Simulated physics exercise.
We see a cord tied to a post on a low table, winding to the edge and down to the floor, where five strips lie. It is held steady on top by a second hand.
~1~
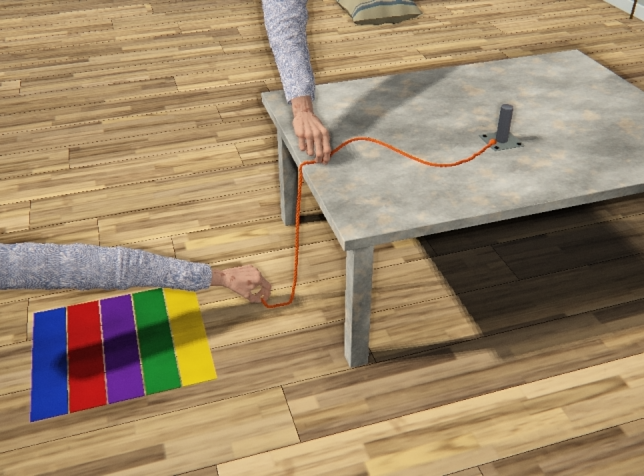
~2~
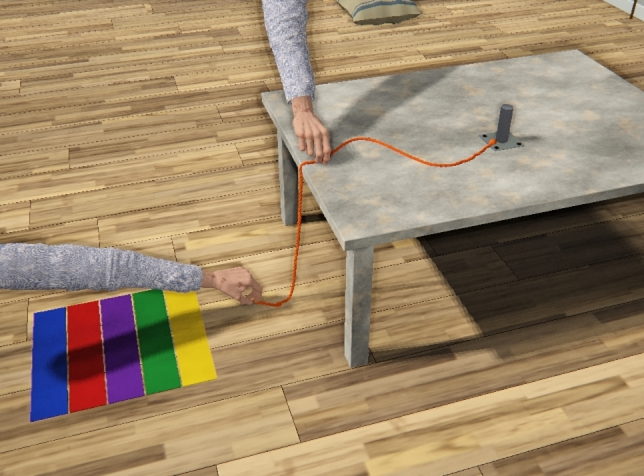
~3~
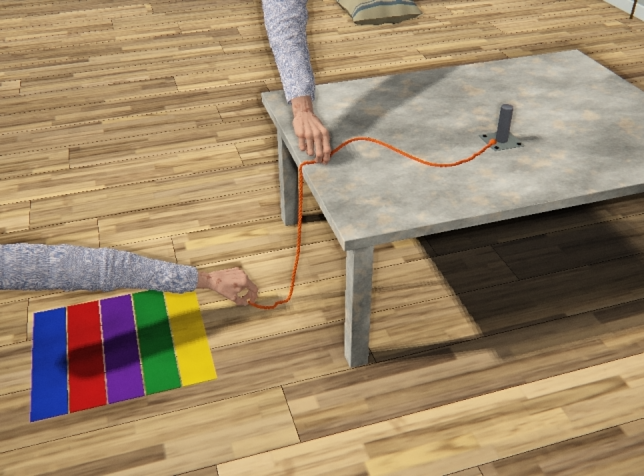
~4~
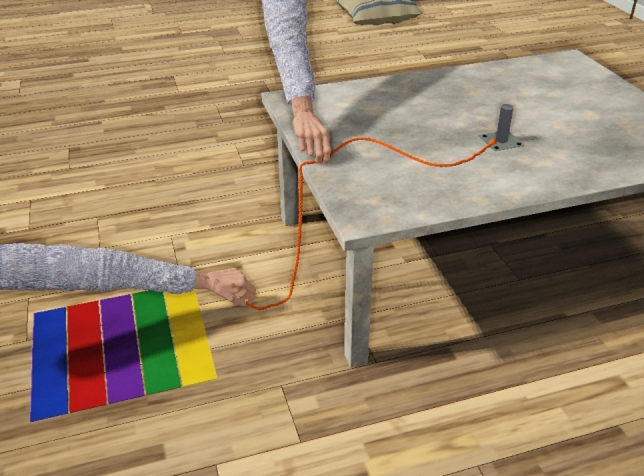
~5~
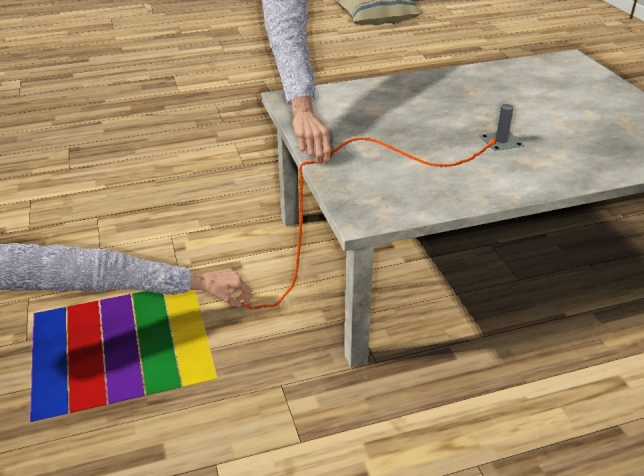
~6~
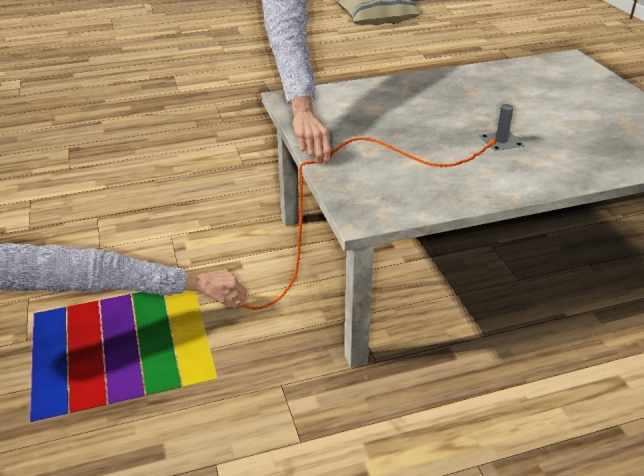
Two hands in grey knitted sleeves hold an orange cord at a low, stone-like grey table on a wood-plank floor, seen from above at an angle. The cord winds from a dark post over the near left edge, beside floor strips of blue, red, purple, green and yellow, left to right. The lower hand draws the cord's end slightly left, while the upper hand, tabletop cord and camera stay still.
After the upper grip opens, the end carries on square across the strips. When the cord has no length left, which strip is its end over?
The red strip.
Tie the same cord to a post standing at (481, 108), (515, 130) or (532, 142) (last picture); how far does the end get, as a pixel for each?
Respectively (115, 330), (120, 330) and (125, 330).
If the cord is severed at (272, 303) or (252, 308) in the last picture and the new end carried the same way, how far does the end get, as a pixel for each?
In order, around (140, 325) and (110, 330).
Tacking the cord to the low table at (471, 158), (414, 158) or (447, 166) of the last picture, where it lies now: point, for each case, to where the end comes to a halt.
(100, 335), (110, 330), (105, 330).
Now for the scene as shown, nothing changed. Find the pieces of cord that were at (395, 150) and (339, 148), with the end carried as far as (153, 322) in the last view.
You'll find them at about (368, 158) and about (301, 173).
Soon after, end near (153, 322); over green.
Then, end near (112, 330); over purple.
At full stretch, end near (86, 336); over red. It gets as far as the red strip.
